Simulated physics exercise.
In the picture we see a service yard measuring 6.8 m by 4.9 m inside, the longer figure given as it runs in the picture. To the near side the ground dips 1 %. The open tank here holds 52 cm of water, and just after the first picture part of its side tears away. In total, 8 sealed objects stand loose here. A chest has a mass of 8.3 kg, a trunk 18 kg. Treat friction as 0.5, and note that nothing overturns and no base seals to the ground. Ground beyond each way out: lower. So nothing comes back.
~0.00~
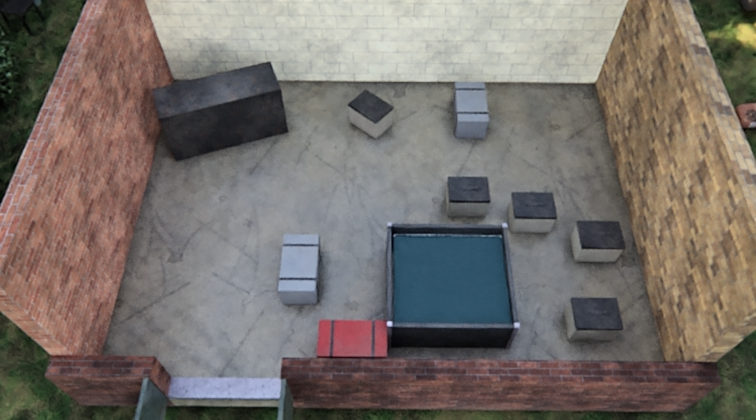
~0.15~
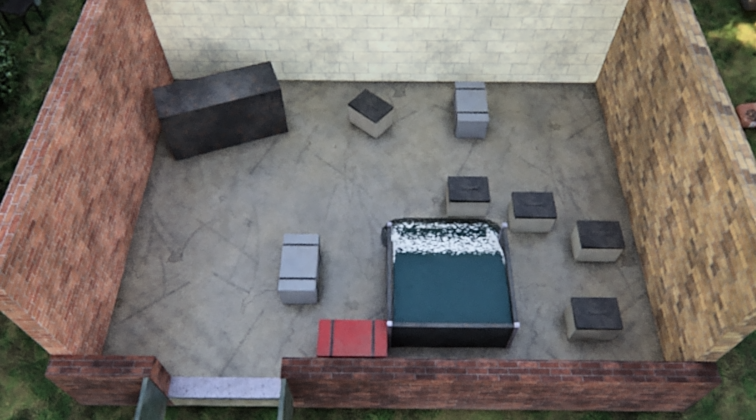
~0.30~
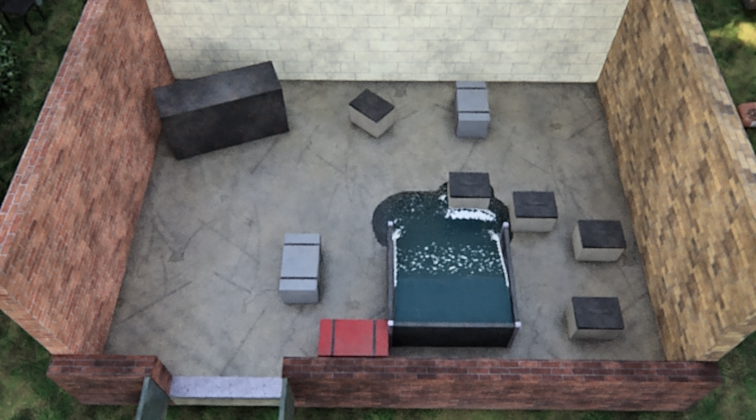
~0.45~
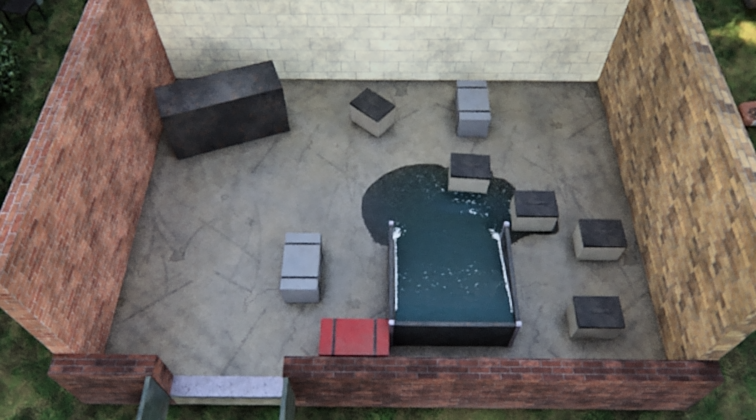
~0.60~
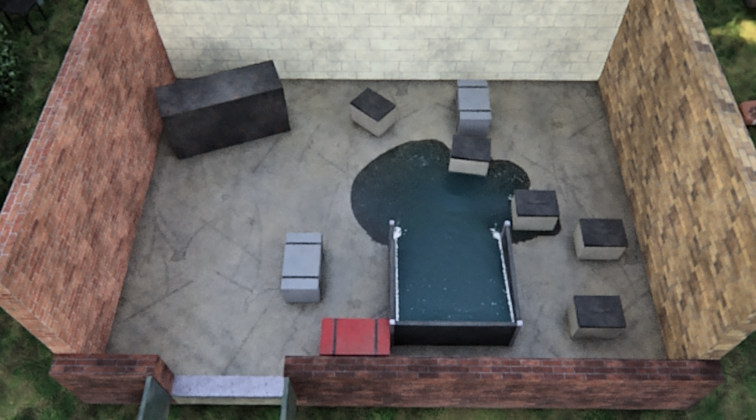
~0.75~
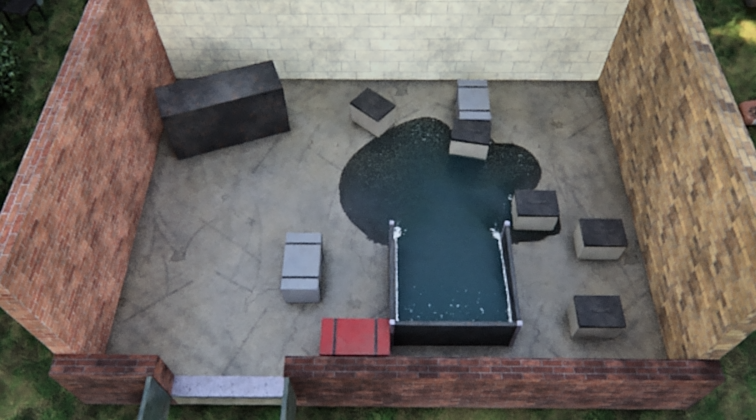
The video shows a walled yard with scattered blocks and a square tank of water whose far side gives way; water pours out across the floor in a widening dark pool, shifting one block slightly toward the back wall.
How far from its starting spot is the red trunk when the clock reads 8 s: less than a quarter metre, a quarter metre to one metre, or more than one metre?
It will hold steady.
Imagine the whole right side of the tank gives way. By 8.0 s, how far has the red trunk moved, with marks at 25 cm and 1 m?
So the red trunk shifts partway.
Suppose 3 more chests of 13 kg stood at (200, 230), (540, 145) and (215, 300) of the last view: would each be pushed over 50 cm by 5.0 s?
Spot by spot, in turn: Falls short, exceeds it, falls short.
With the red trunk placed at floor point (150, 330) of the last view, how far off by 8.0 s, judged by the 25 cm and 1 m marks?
Outcome: It sits still.
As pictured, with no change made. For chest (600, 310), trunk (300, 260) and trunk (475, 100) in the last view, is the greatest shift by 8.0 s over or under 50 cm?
Beyond, within, beyond.
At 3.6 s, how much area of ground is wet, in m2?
Around 18 m2 of it.
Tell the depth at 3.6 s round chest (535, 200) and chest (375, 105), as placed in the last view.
Some 1 cm at the first, some 9 cm at the second.
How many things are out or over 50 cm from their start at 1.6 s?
I make it 1.
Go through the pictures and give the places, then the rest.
In the first picture, the red trunk at (353, 338) rests on the ground; 1.8 m2 under water; 0 of 8 have shifted.
In the second picture, the red trunk at (353, 337), on the bottom; 2.5 m2 under water; 0 of 8 have shifted.
In the third picture, the red trunk at (354, 337), on the bottom; 3.1 m2 under water; 1 of 8 have shifted.
In the fourth picture, the red trunk at (354, 336) rests on the ground; water covers 4.1 m2; 1 of 8 have shifted.
In the fifth picture, the red trunk at (355, 336) rests on the ground; 5.2 m2 under water; 1 of 8 have shifted.
In the sixth picture, the red trunk at (355, 336) rests on the ground; 6.4 m2 under water; 1 of 8 have shifted.
After 1.6 s the red trunk is near (355, 336), 0.0 m from its start, aground; 0 of 8 are out; 1 afloat.
After 3.6 s the red trunk is near (355, 336), 0.0 m from its start, aground; 0 of 8 are out; 3 afloat.
After 5.6 s the red trunk is near (355, 336), 0.0 m from its start, aground; 0 of 8 are out; 2 afloat.
After 8.0 s the red trunk is near (355, 336), 0.0 m from its start, aground; 0 of 8 are out; 2 afloat.
